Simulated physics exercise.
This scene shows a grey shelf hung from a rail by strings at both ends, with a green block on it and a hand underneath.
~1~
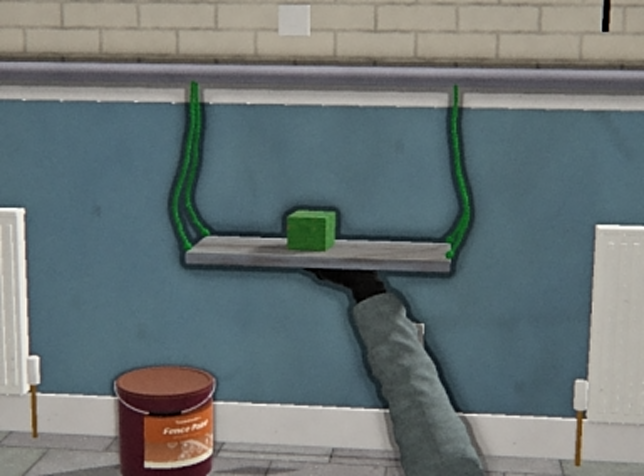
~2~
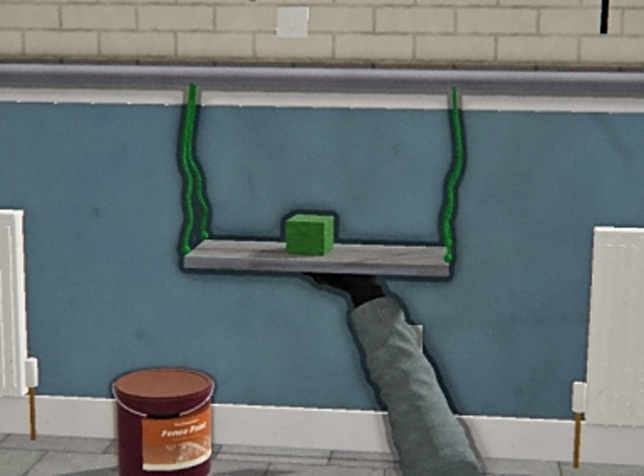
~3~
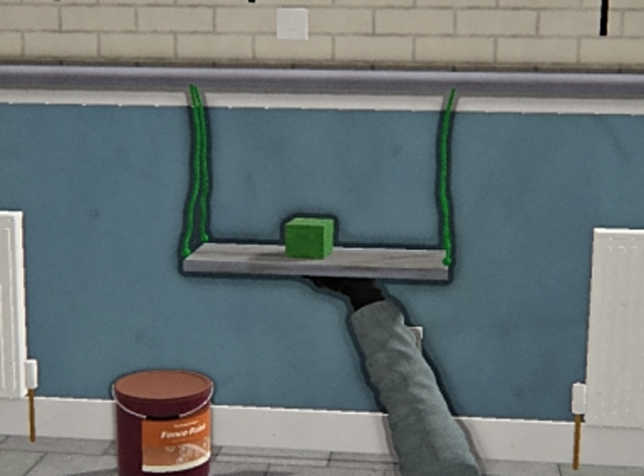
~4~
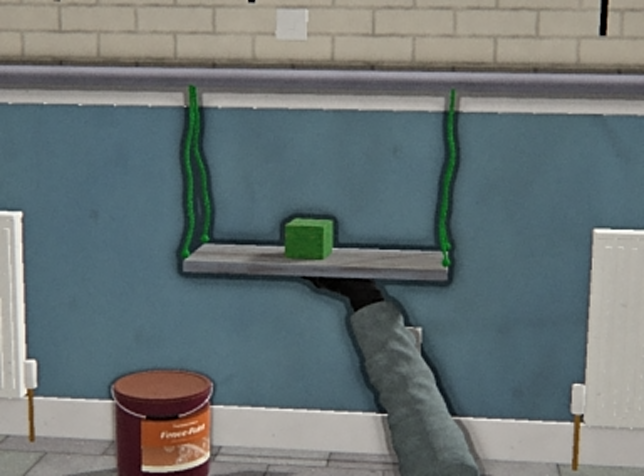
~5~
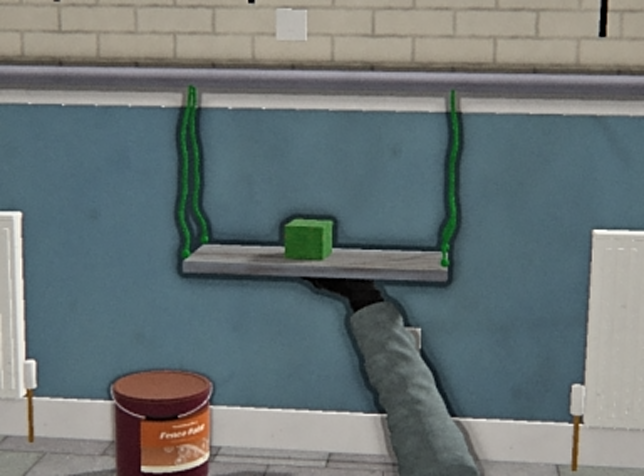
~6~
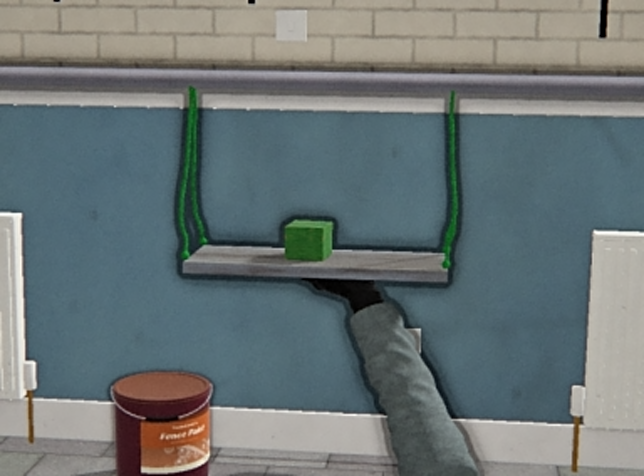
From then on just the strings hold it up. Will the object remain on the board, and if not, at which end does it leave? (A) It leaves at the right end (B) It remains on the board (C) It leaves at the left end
Answer: B.
Then, 0.48 s after the last picture, board level; block on the board near (309, 243).
At rest, board level; block on the board near (309, 244). The green block stays on the board.
